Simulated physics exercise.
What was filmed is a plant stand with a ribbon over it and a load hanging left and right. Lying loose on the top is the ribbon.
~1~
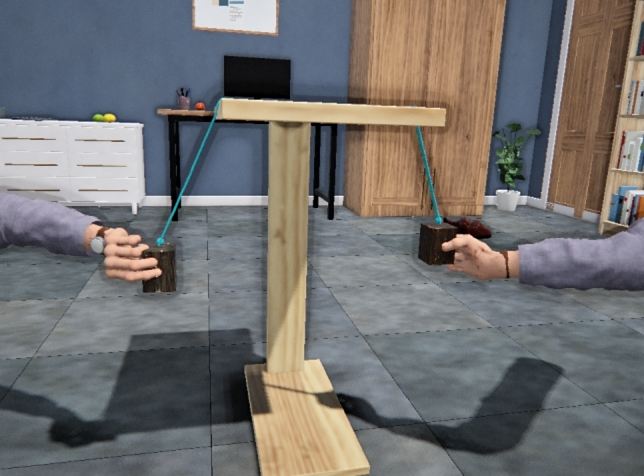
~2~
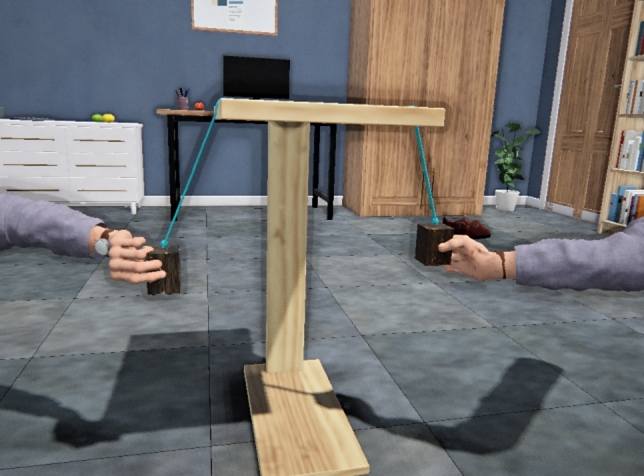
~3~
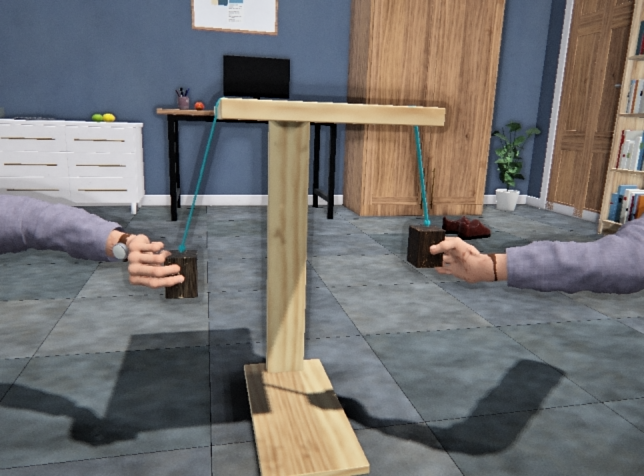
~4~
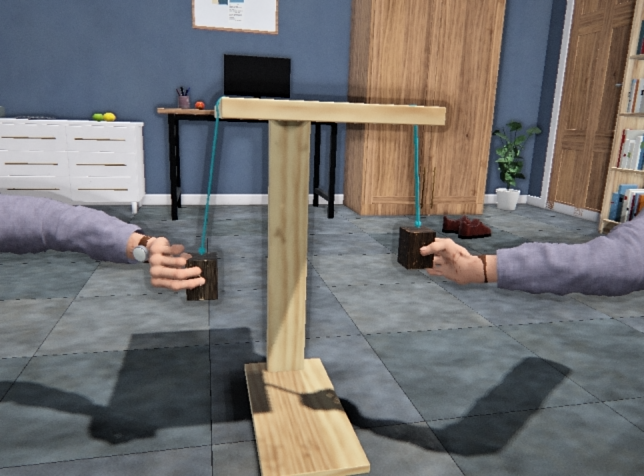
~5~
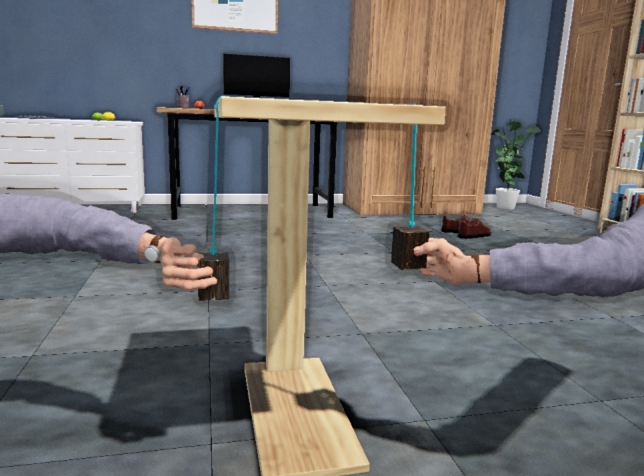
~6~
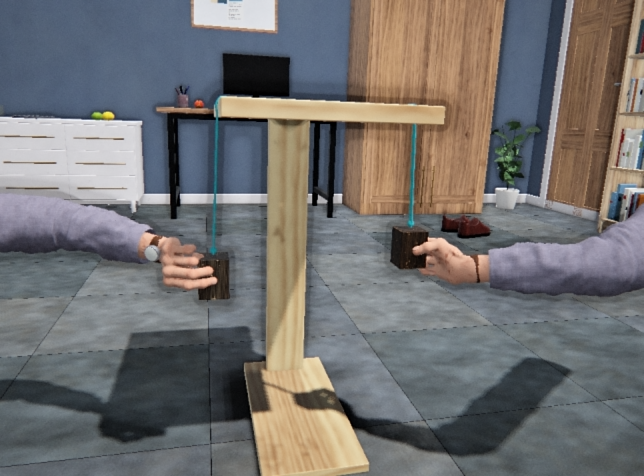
We see two hands holding dark blocks on a teal ribbon draped over a wooden T-shaped stand; the left hand moves its block inward to the right, while the right hand shifts its block slightly left, until both ribbon ends are near vertical.
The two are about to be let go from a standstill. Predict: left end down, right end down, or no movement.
It holds its position.
Then, 0.78 s past the final frame, left block at the same height near (222, 275); right block at the same height near (404, 247).
When it is over, left block at the same height near (223, 275); right block at the same height near (406, 247). The ribbon keeps its balance.
